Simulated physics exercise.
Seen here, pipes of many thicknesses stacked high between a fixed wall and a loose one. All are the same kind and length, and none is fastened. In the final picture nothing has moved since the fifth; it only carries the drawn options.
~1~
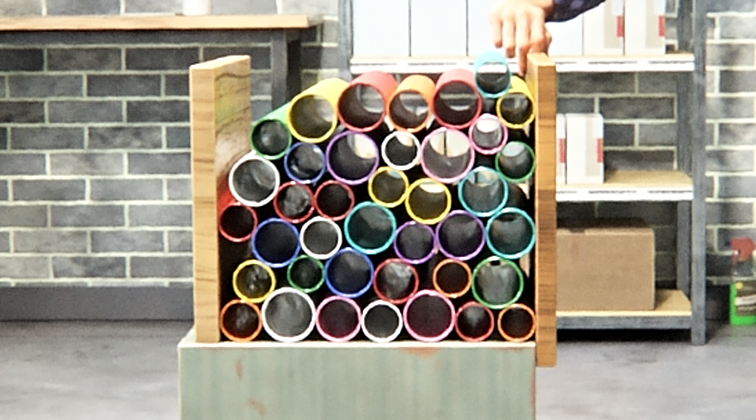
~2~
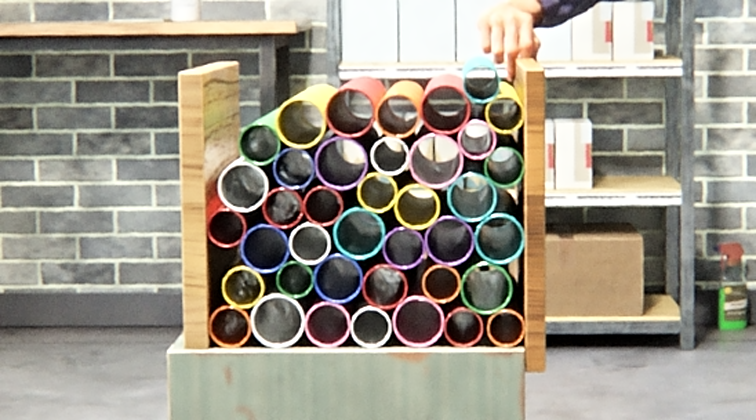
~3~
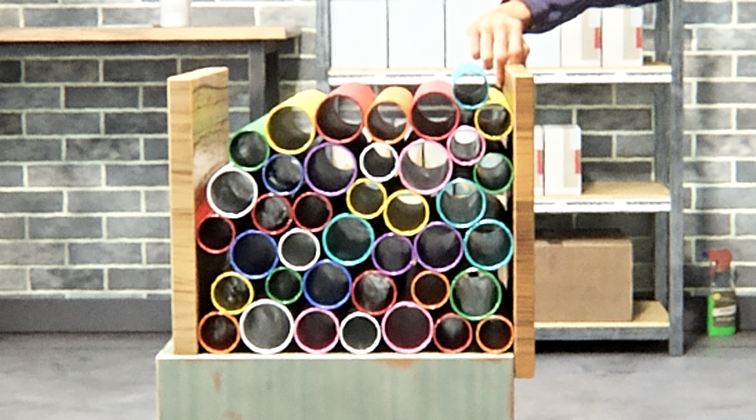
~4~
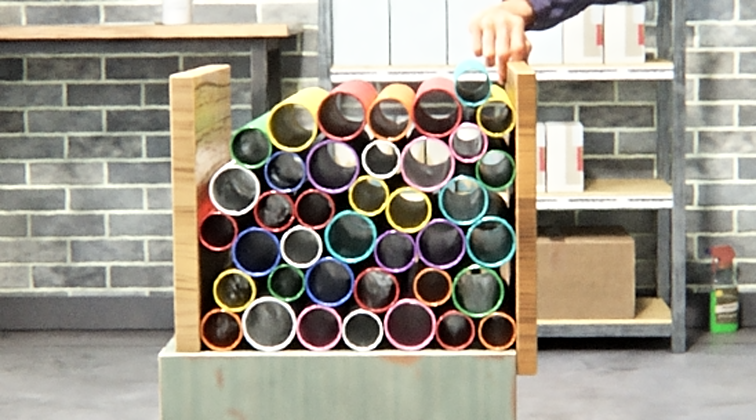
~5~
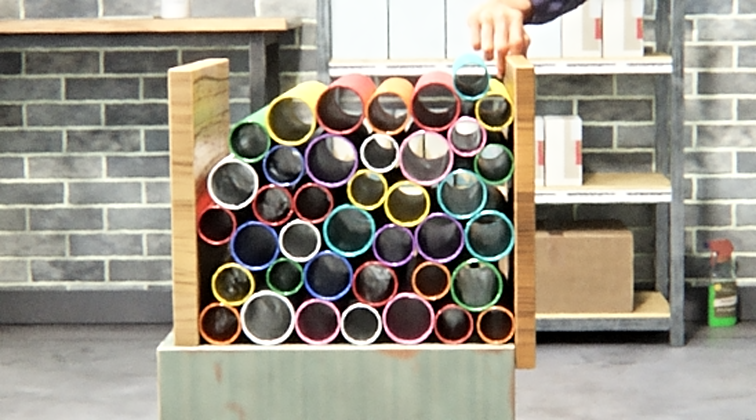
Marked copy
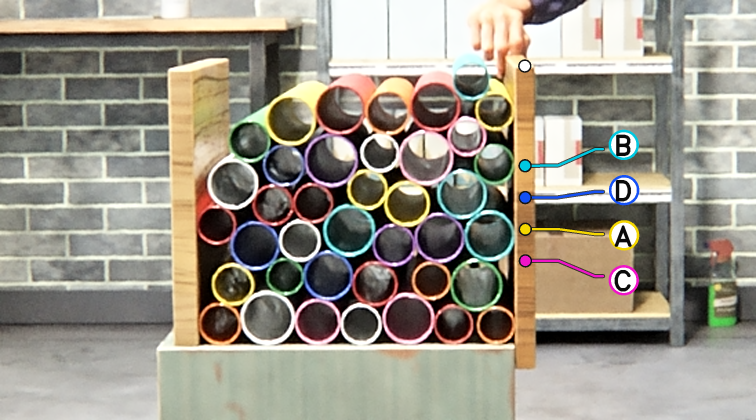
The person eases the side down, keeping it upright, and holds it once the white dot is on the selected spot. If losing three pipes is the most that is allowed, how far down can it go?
At most to D.
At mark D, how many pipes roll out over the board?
At D the number is two.
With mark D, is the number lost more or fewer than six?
At D, fewer than six.
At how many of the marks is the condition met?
Two of the four.
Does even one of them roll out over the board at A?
Yes.
On the marked copy, A at (525, 229); B at (525, 166); C at (525, 261); D at (525, 198); the white dot at (525, 66).
Following D. Soon after the start, top of the board (514, 127).
Later, top of the board (514, 195).
In the end, top of the board (514, 197), two out over the board.
As for the rest, A more than three out over the board; B none out over the board; C more than three out over the board.
